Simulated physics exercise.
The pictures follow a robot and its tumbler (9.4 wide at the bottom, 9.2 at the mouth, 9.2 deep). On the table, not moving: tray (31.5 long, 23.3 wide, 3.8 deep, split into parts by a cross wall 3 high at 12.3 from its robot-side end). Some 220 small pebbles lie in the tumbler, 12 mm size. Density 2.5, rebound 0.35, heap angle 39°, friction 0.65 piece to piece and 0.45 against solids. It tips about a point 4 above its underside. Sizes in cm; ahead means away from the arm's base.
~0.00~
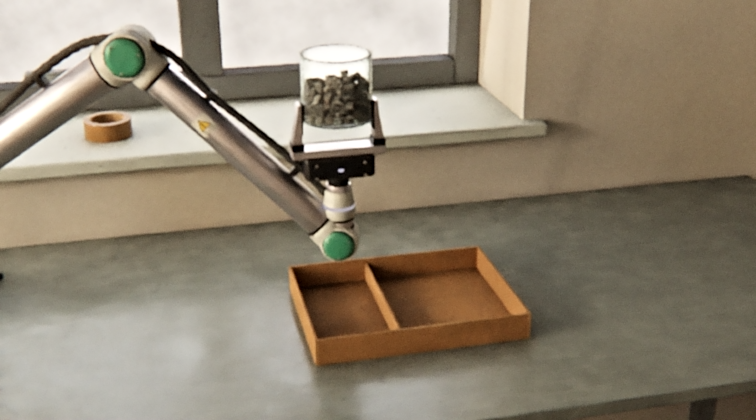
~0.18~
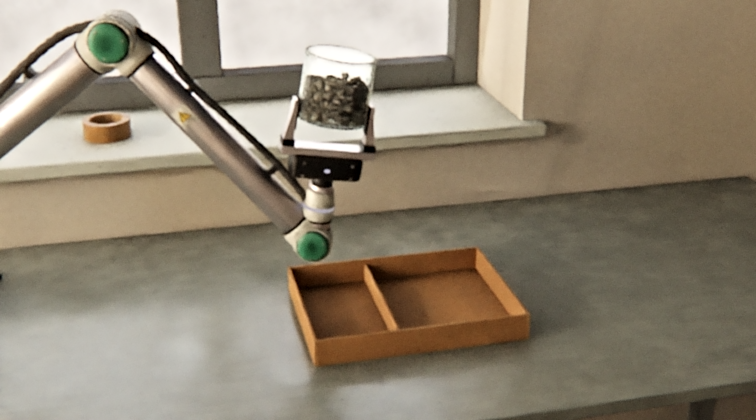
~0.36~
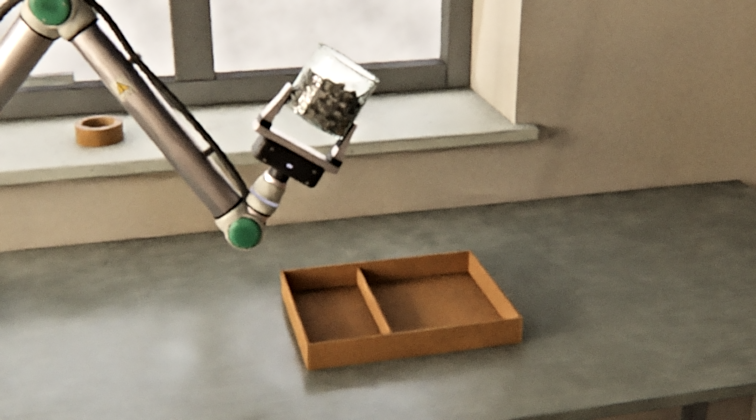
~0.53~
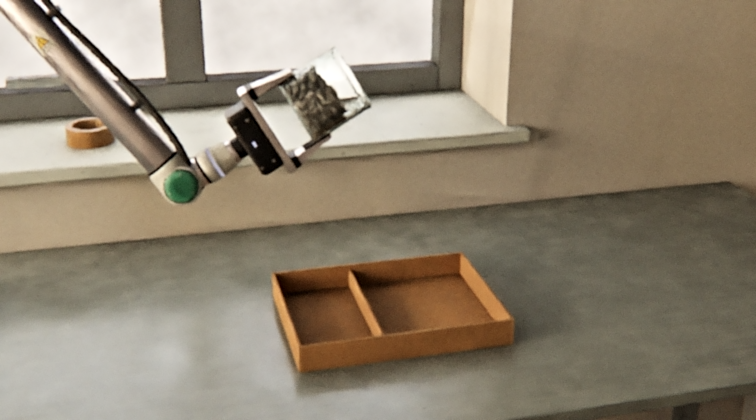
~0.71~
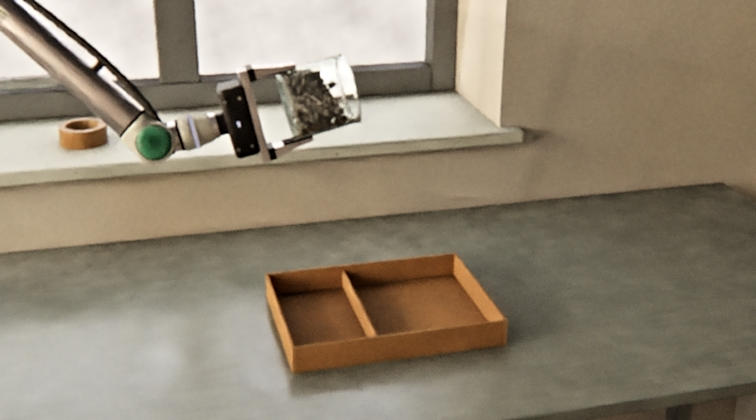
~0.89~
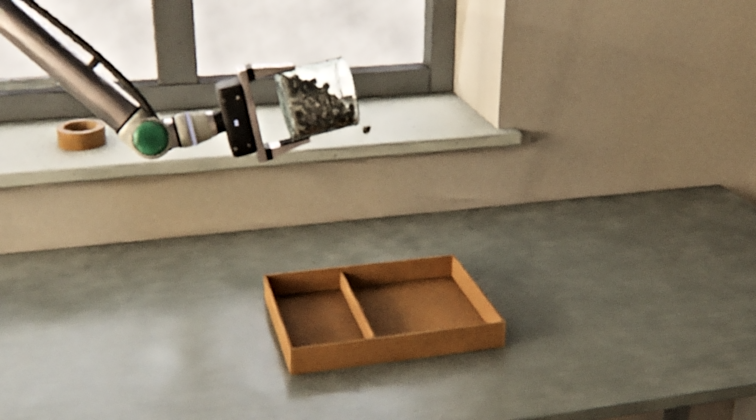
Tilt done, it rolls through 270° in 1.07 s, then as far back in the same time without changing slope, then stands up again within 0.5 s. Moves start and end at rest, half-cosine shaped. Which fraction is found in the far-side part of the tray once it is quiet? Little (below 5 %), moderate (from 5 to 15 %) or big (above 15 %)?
A big share, above 15 %, ends in the far-side part of the tray.
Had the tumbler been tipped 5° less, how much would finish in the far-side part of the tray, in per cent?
Then about 15 per cent.
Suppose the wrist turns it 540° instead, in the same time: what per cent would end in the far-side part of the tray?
Then about 30 per cent.
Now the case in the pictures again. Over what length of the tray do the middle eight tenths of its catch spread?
Some 12 cm.
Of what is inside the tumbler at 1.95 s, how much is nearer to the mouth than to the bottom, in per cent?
About 35 per cent.
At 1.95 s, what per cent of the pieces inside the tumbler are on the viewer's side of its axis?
About 35 per cent.
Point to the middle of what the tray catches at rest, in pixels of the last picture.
Around (405, 310).
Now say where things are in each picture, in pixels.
Tumbler middle at (336, 87), upright; upper third of the load around (337, 85), from x 305 to 365, top at y 70; 223 in the tumbler, in the first picture.
Tumbler middle at (336, 88), tipped 10°; upper third of the load around (334, 86), from x 305 to 365, top at y 75, in the second picture.
Tumbler middle at (331, 92), tipped 34°; upper third of the load around (320, 88), from x 290 to 355, top at y 70, in the third picture.
Tumbler middle at (323, 95), tipped 61°; upper third of the load around (310, 86), from x 285 to 345, top at y 70, in the fourth picture.
Tumbler middle at (318, 97), tipped 78°; upper third of the load around (303, 85), from x 285 to 345, top at y 70, in the fifth picture.
Tumbler middle at (316, 99), tipped 80°; upper third of the load around (300, 90), from x 285 to 365, top at y 80; 222 in the tumbler, 1 in flight or on a rim, in the sixth picture.
After 1.95 s, tipped 80°, highest piece 39 above the table; 190 in the tumbler, 28 in the far-side part, 5 in flight or on a rim.
After 3.00 s, tipped 80°, highest piece 39 above the table; 161 in the tumbler, 55 in the far-side part, 7 in flight or on a rim.
After 3.73 s, upright, highest piece 39 above the table; 161 in the tumbler, 62 in the far-side part.
After 4.43 s, upright, highest piece 39 above the table; 161 in the tumbler, 62 in the far-side part.
At rest, 161 in the tumbler, 62 in the far-side part. That is 28 % in the far-side part of the tray.
